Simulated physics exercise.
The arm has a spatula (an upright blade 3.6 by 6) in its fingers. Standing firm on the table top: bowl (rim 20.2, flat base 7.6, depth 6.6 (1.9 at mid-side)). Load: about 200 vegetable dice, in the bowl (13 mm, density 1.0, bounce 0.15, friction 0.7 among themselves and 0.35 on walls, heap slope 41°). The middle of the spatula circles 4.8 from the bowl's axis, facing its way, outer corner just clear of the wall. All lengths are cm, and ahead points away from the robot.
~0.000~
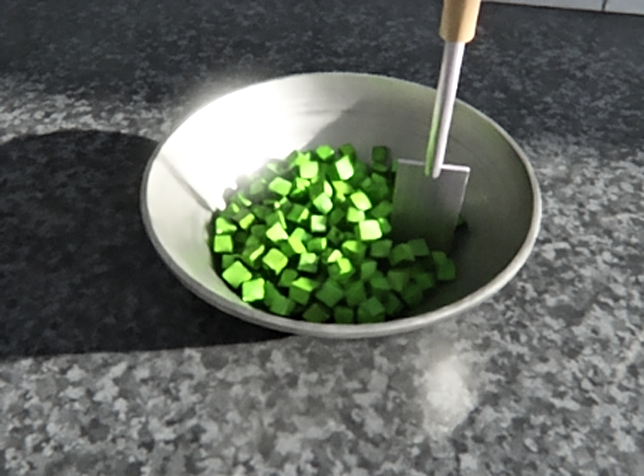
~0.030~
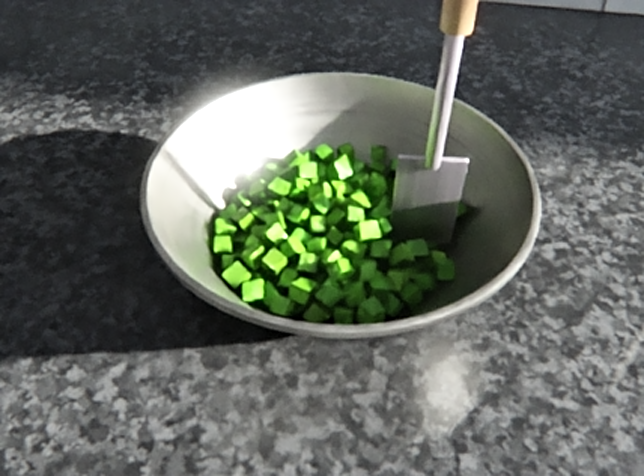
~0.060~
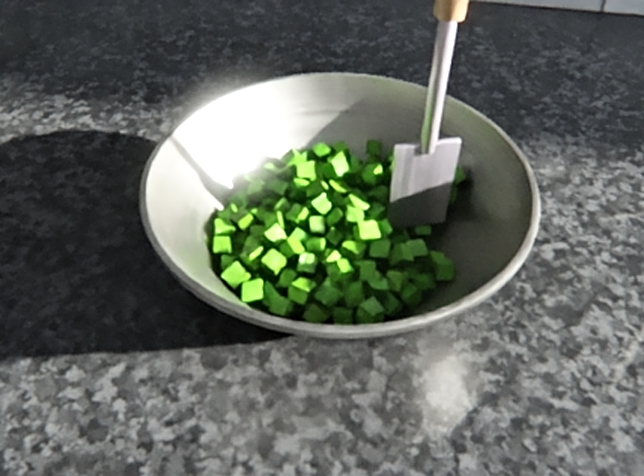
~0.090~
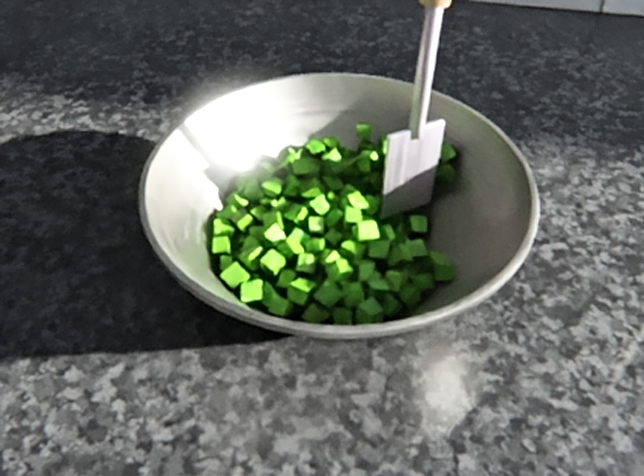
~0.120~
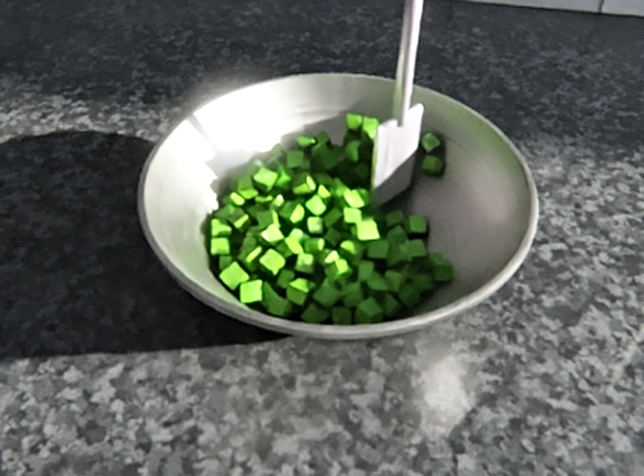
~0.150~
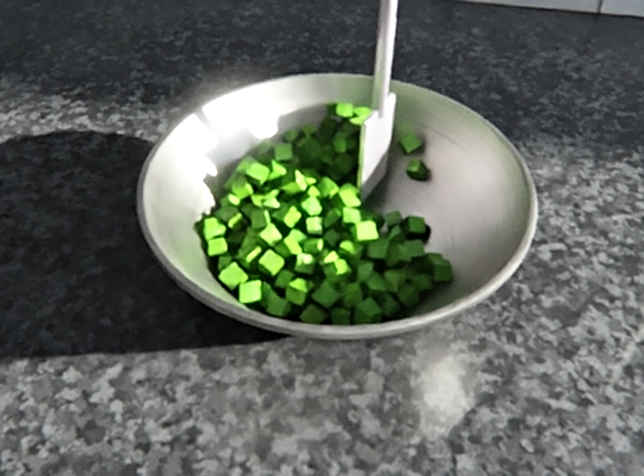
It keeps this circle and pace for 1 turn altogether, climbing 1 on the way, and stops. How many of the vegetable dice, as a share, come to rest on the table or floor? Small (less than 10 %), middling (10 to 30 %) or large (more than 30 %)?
A small share, less than 10 %, ends on the table or floor.
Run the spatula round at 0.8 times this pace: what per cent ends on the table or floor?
About 0 per cent.
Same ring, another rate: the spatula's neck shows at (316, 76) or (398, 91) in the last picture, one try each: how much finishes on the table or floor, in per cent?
Some 15 and 0 per cent.
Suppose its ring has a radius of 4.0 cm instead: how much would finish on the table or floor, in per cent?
In that case some 0 per cent.
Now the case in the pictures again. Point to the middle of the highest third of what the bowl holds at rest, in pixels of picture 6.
At about (426, 189).
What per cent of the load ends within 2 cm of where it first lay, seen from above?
About 10 per cent.
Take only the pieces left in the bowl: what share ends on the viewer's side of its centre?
Roughly 35 per cent.
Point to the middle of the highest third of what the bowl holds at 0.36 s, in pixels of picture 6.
At about (209, 219).
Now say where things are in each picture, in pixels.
The spatula neck at (438, 141), 0° round; upper third of the load around (339, 219), from x 225 to 450, top at y 155; 200 in the bowl, in the first frame.
The spatula neck at (437, 134), 6° round; upper third of the load around (339, 218), from x 225 to 455, top at y 150, in the second frame.
The spatula neck at (432, 119), 22° round; upper third of the load around (338, 211), from x 225 to 455, top at y 145, in the third frame.
The spatula neck at (420, 105), 38° round; upper third of the load around (333, 190), from x 220 to 445, top at y 130, in the fourth frame.
The spatula neck at (402, 93), 54° round; upper third of the load around (326, 179), from x 220 to 440, top at y 120, in the fifth frame.
The spatula neck at (381, 84), 70° round; upper third of the load around (325, 168), from x 215 to 440, top at y 110; 200 in the bowl, in the sixth frame.
After 0.36 s, 182° round, highest piece 8 above the table; 200 in the bowl.
After 0.56 s, 293° round, highest piece 7 above the table; 195 in the bowl, 4 on the table or floor, 1 in flight or on the tool.
After 0.87 s, 0° round, highest piece 7 above the table; 194 in the bowl, 6 on the table or floor.
After 1.57 s, 0° round, highest piece 7 above the table; 194 in the bowl, 6 on the table or floor.
In the end, 194 in the bowl, 6 on the table or floor. That is 3 % on the table or floor.
